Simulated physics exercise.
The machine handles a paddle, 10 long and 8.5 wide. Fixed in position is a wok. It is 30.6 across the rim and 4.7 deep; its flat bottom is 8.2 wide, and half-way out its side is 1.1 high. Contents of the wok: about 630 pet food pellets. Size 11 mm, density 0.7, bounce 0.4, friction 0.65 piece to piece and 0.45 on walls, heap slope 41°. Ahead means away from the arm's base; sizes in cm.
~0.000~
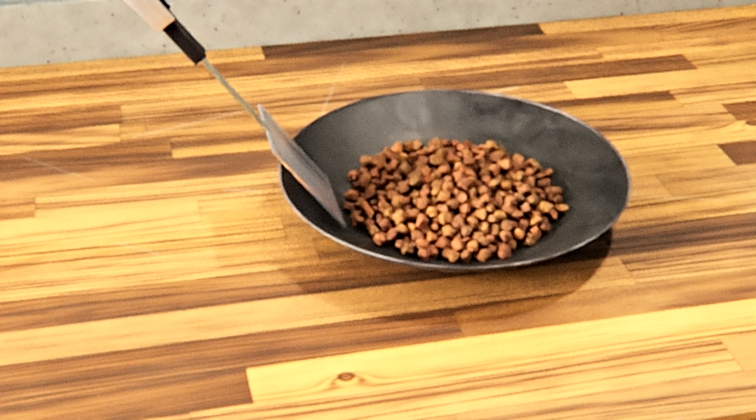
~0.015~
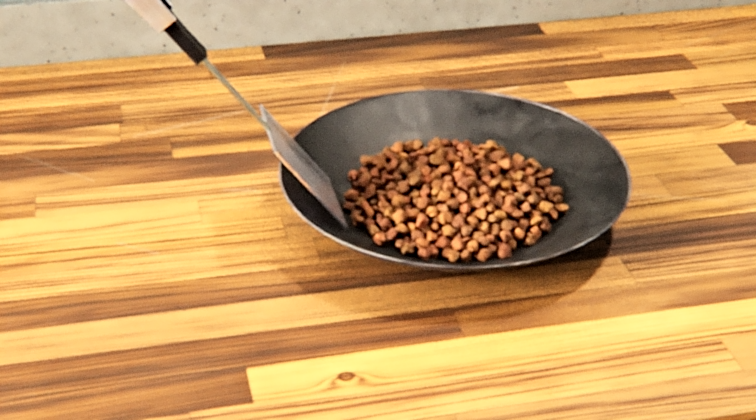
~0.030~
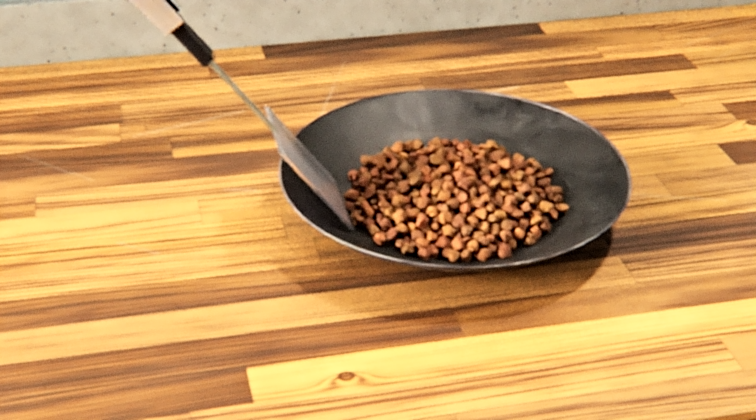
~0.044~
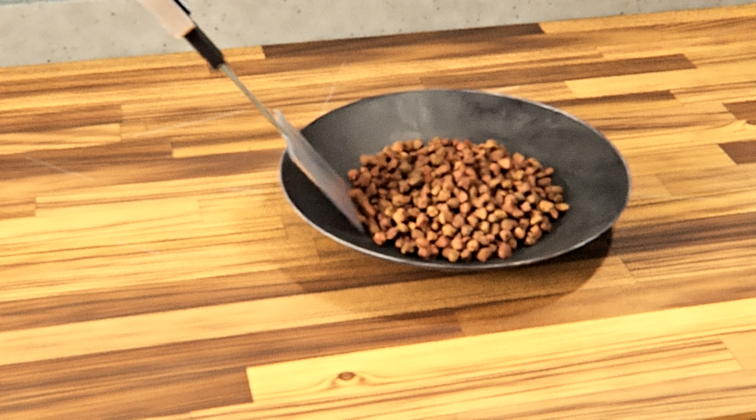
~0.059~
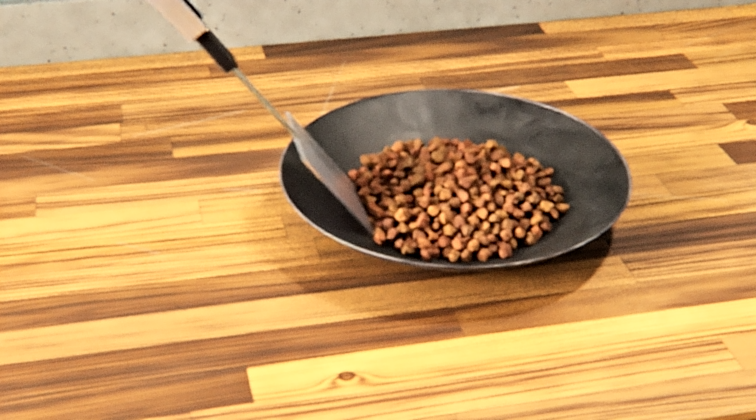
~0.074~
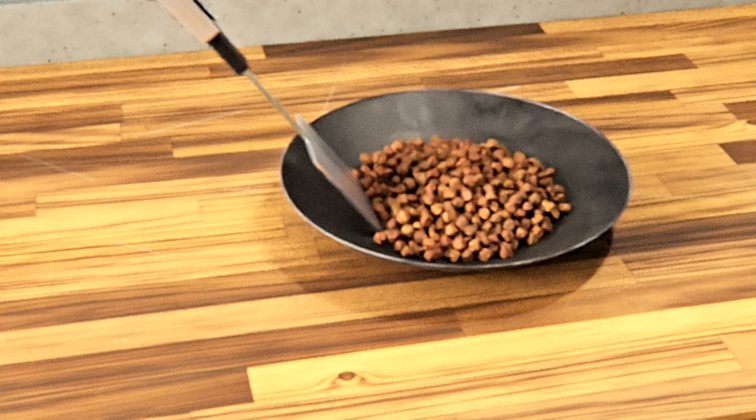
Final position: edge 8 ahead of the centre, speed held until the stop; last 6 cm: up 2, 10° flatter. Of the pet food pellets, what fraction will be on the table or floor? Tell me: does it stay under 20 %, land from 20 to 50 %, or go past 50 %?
It stays under 20 %.
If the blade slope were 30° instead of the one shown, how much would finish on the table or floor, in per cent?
5 %.
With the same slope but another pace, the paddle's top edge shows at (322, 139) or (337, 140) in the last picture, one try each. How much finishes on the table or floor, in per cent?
About 20 and 25 percent.
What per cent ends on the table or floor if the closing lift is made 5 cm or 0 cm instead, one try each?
It works out to some 5 per cent for the first setting and some 10 per cent for the second.
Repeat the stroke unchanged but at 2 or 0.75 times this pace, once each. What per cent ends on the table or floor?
Some 30 and 5 per cent.
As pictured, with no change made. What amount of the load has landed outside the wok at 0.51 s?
About 10 per cent.
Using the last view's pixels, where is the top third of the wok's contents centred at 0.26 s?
It is centred close to (547, 165).
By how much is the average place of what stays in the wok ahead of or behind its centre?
Offset: About 6.0 cm, ahead.
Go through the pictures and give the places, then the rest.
The first frame shows paddle top edge at (266, 127), sloping 54°; upper third of the load around (452, 184), from x 350 to 560, top at y 145; 629 in the wok.
The second frame shows paddle top edge at (267, 128), sloping 54°; upper third of the load around (452, 184), from x 350 to 560, top at y 145.
The third frame shows paddle top edge at (273, 129), sloping 54°; upper third of the load around (452, 184), from x 350 to 560, top at y 145.
The fourth frame shows paddle top edge at (284, 133), sloping 54°; upper third of the load around (452, 184), from x 355 to 560, top at y 145.
The fifth frame shows paddle top edge at (295, 135), sloping 54°; upper third of the load around (451, 182), from x 355 to 560, top at y 140.
The sixth frame shows paddle top edge at (306, 137), sloping 54°; upper third of the load around (453, 180), from x 355 to 565, top at y 140; 629 in the wok.
By 0.17 s, sloping 54°, highest piece 5 above the table; 629 in the wok.
By 0.26 s, sloping 51°, highest piece 7 above the table; 629 in the wok.
By 0.51 s, sloping 44°, highest piece 7 above the table; 573 in the wok, 51 on the table or floor, 5 on the blade or in flight.
By 1.56 s, sloping 44°, highest piece 7 above the table; 572 in the wok, 57 on the table or floor.
Final count, 572 in the wok, 57 on the table or floor. That is 9 % on the table or floor.
